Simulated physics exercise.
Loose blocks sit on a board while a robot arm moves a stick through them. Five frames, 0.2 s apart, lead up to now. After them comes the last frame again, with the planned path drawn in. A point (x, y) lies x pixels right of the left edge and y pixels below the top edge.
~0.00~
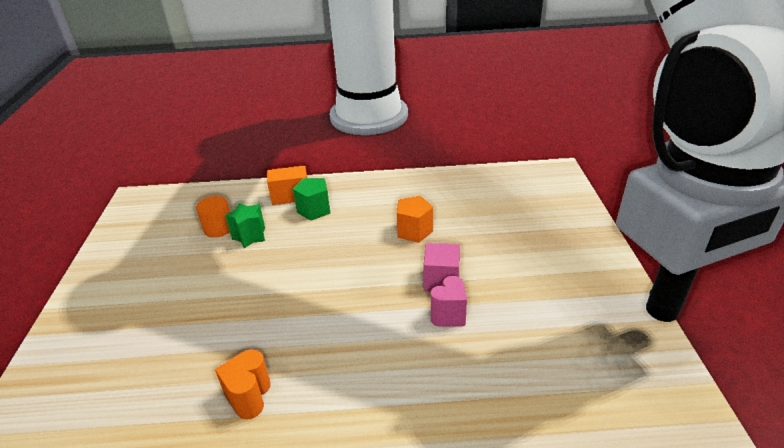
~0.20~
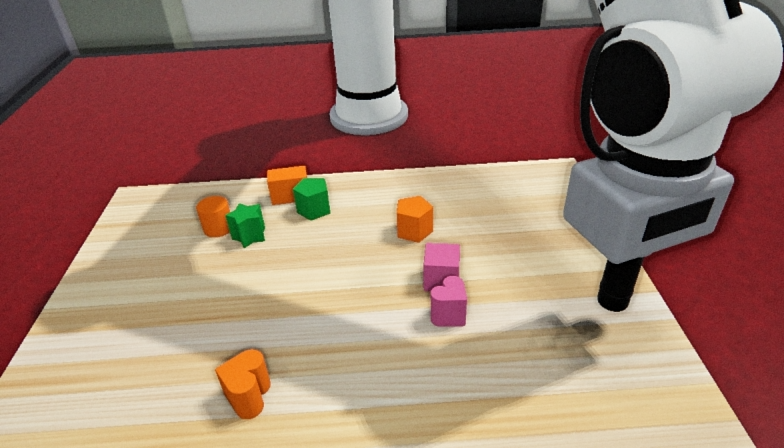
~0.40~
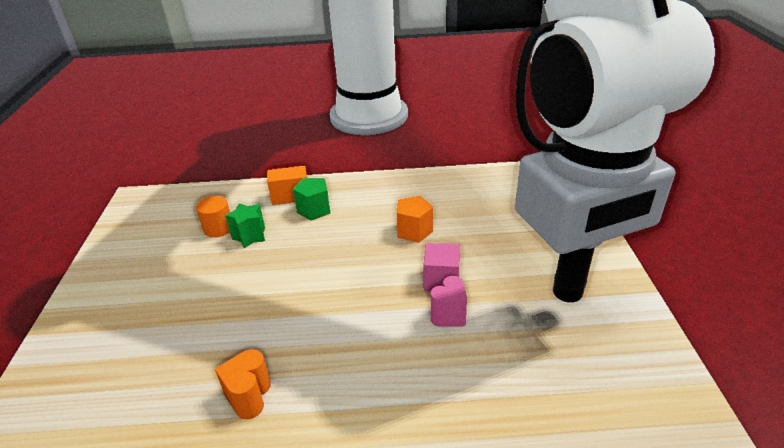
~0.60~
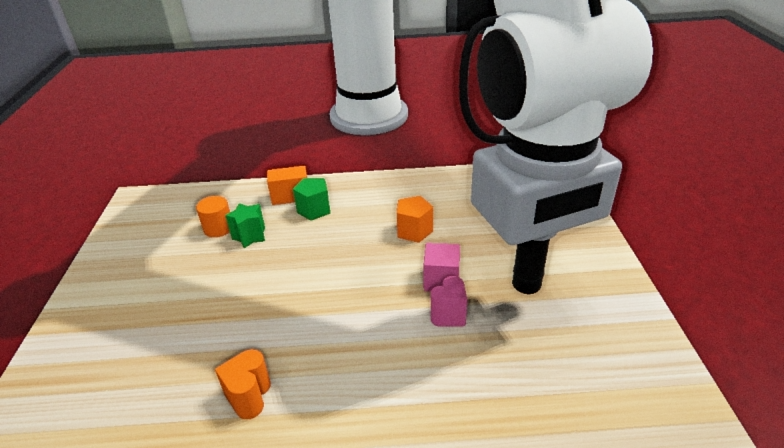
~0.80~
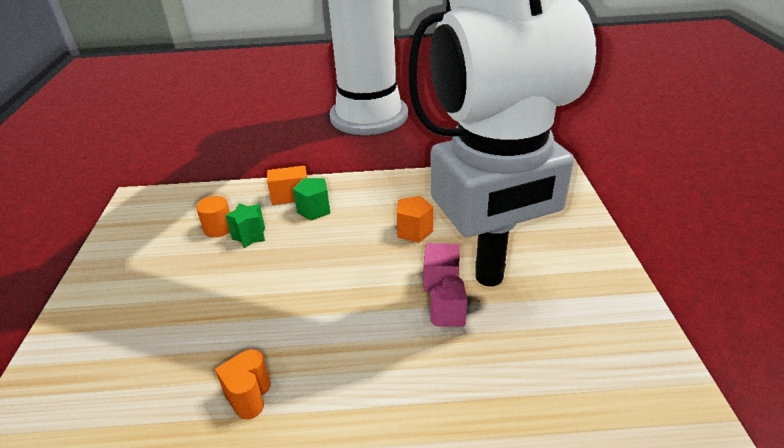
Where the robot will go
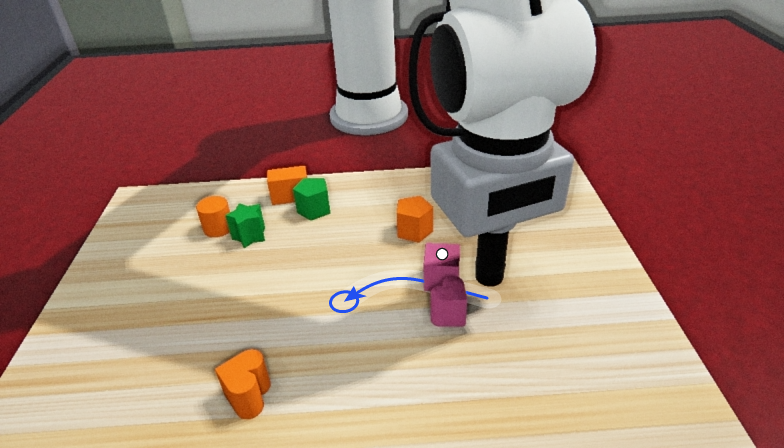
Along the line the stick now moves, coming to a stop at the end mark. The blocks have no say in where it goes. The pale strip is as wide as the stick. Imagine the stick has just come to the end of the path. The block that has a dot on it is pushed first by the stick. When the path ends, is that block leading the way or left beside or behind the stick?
The stick passes it.
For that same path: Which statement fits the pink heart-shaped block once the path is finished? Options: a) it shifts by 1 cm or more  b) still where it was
(b)
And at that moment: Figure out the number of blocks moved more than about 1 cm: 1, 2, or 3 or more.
I expect just one block to be moved by more than 1 cm.
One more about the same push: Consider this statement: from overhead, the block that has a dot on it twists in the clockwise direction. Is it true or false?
True
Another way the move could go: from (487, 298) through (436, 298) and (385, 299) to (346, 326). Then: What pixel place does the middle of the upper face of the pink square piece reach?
It should be at about (417, 249).
The drawn path runs from (487, 298) by way of (437, 285) and (387, 280) to (344, 302); the dot is on the pink square piece.
The first path, step by step. One third of the way, stick (436, 265); pink square piece (414, 244), turned 40° clockwise.
Two thirds of the way, stick (386, 260); pink square piece (387, 233), turned 90° clockwise.
At the end, stick (341, 282); pink square piece (387, 233), turned 90° clockwise; pink heart-shaped block not moved.
